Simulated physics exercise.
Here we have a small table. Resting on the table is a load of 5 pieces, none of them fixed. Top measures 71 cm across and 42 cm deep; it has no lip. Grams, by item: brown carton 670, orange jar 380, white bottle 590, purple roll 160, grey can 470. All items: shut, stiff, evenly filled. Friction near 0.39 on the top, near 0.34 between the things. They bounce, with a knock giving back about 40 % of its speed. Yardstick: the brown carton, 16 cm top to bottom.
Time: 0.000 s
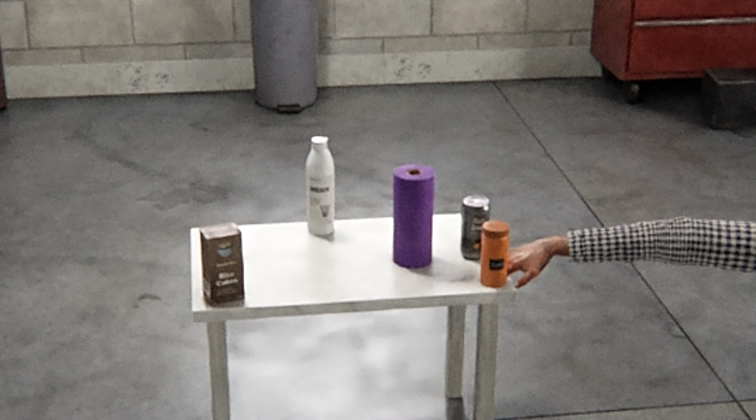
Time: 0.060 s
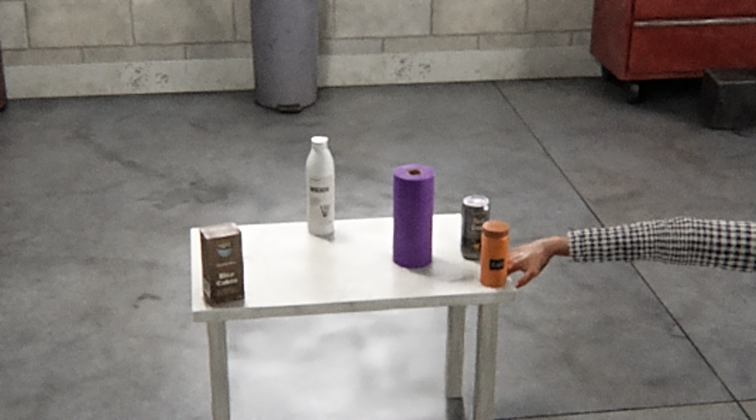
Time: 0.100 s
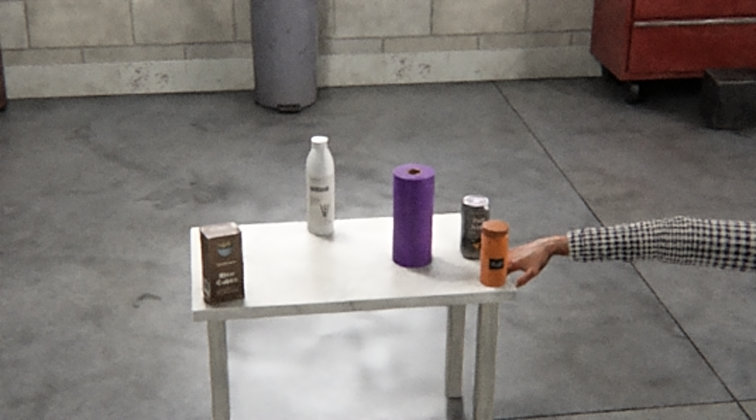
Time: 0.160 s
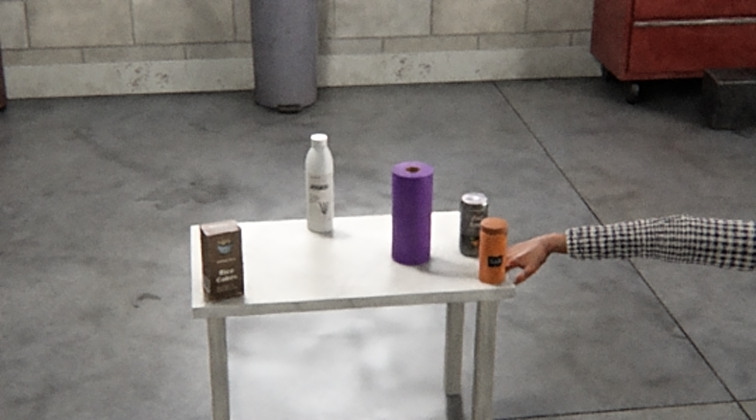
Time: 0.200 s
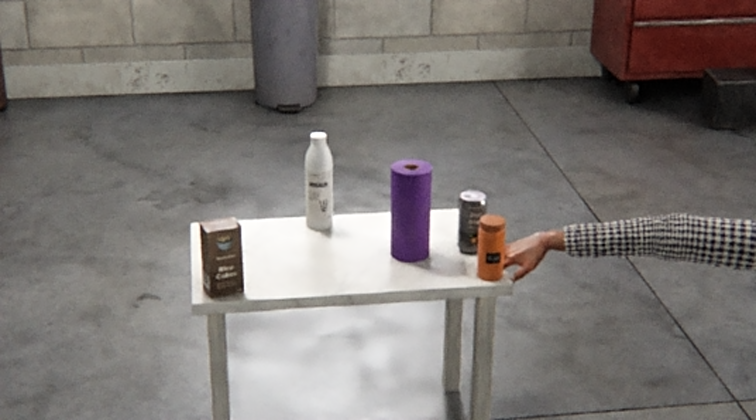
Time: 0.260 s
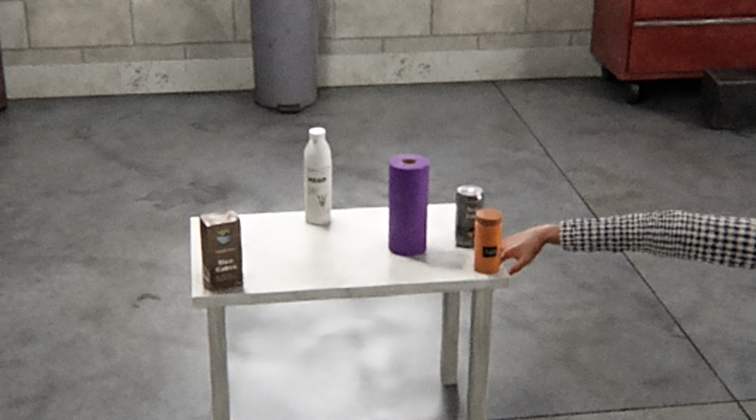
A white table slides slightly backward, carrying five items, with a hand at its right.
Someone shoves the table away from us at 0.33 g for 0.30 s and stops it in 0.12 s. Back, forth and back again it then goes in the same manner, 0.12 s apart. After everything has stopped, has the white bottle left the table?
Most likely it goes overboard.
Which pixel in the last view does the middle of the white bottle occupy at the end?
In the end it sits at around (300, 274).
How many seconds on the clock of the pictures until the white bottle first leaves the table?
Somewhere about 0.5 s.
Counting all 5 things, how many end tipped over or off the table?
Count: 1.
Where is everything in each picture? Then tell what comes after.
In the first picture, white bottle (320, 186); brown carton (222, 264).
In the second picture, purple roll (413, 217); grey can (475, 228).
In the third picture, brown carton (222, 263); orange jar (494, 254).
In the fourth picture, table 2 cm from its start; purple roll (412, 214); grey can (473, 225).
In the fifth picture, table 3 cm from its start; brown carton (222, 257); orange jar (491, 248).
In the sixth picture, table 6 cm from its start; white bottle (318, 176); purple roll (408, 205).
Around 0.56 s, table 20 cm from its start; white bottle now off the table; brown carton shifted 6 cm; orange jar shifted 6 cm.
Around 1.06 s, brown carton shifted 5 cm; orange jar shifted 2 cm; purple roll shifted 2 cm.
Around 1.46 s, table 16 cm from its start; brown carton shifted 3 cm.
Around 2.06 s, table 1 cm from its start; brown carton shifted 9 cm; orange jar shifted 5 cm; purple roll shifted 5 cm.
Finally (2.8 s), off the table, white bottle; the other 4 still in place (within 5 cm). In the last view, white bottle near (300, 274).
